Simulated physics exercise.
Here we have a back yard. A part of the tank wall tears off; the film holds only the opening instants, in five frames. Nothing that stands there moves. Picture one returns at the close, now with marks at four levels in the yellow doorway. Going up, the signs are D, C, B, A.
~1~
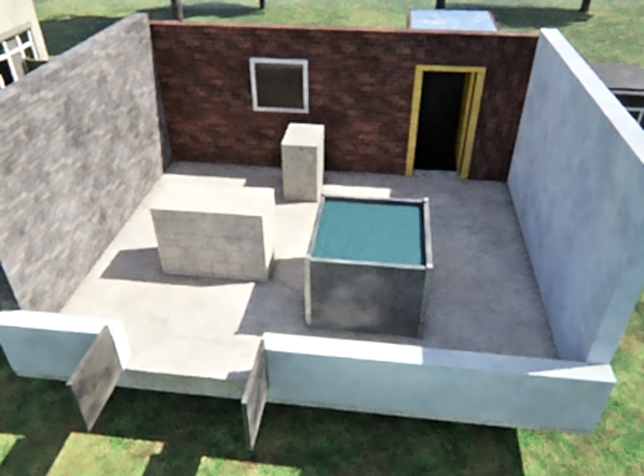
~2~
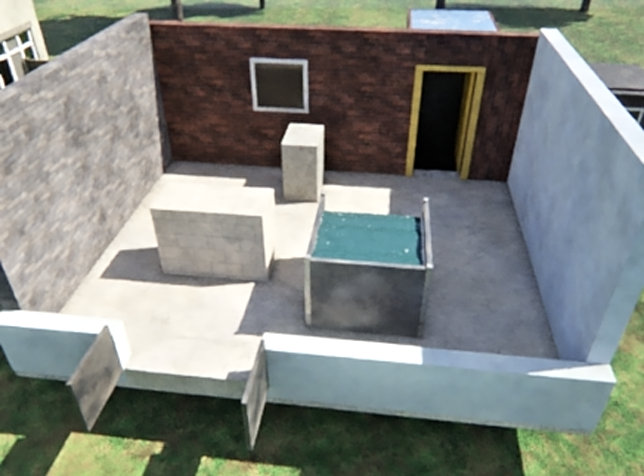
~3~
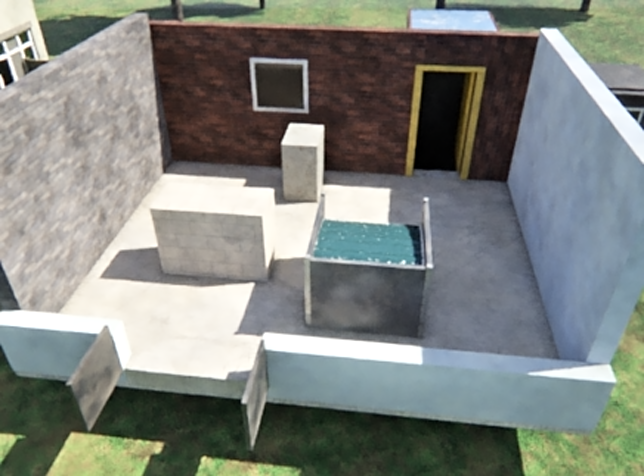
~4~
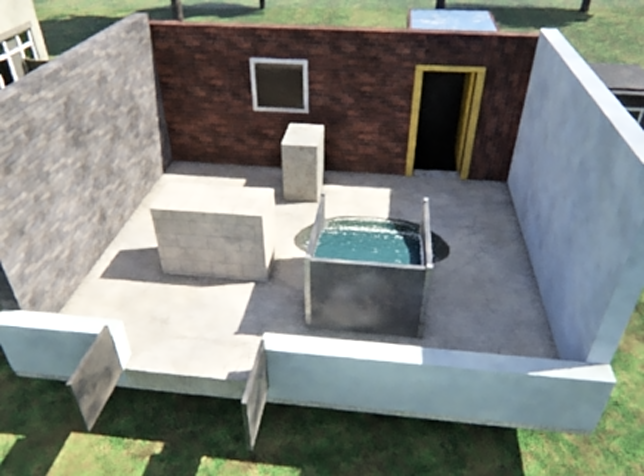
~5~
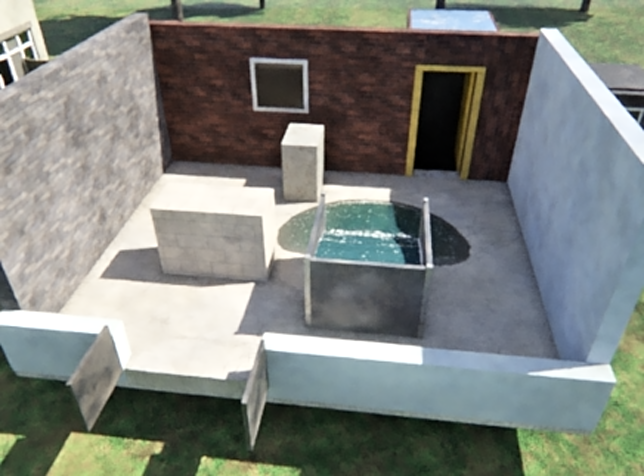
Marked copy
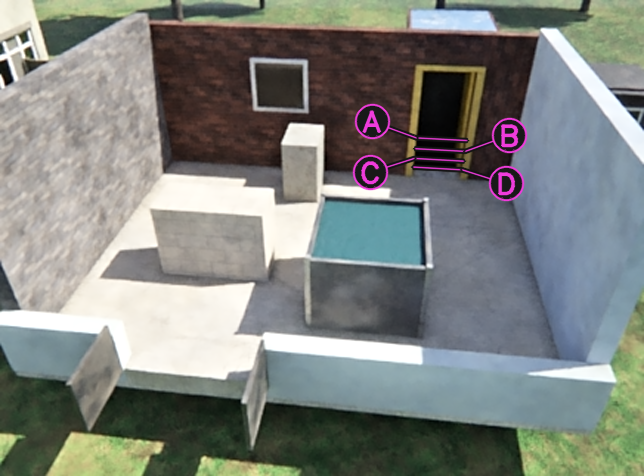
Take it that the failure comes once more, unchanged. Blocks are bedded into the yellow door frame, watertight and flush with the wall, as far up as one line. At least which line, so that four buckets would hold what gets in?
It is C.
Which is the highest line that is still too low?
Line D.
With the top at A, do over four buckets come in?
No, not at all.
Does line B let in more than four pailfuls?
No.
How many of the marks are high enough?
Three of the four.
On the marked copy, A at (441, 139); B at (440, 150); C at (438, 159); D at (437, 168); from the bottom up D, C, B, A.
With A, nothing gets over.
With B, nothing gets over.
With C, a splash gets over, under a bucket.
With D, about 10 bucketfuls get in.
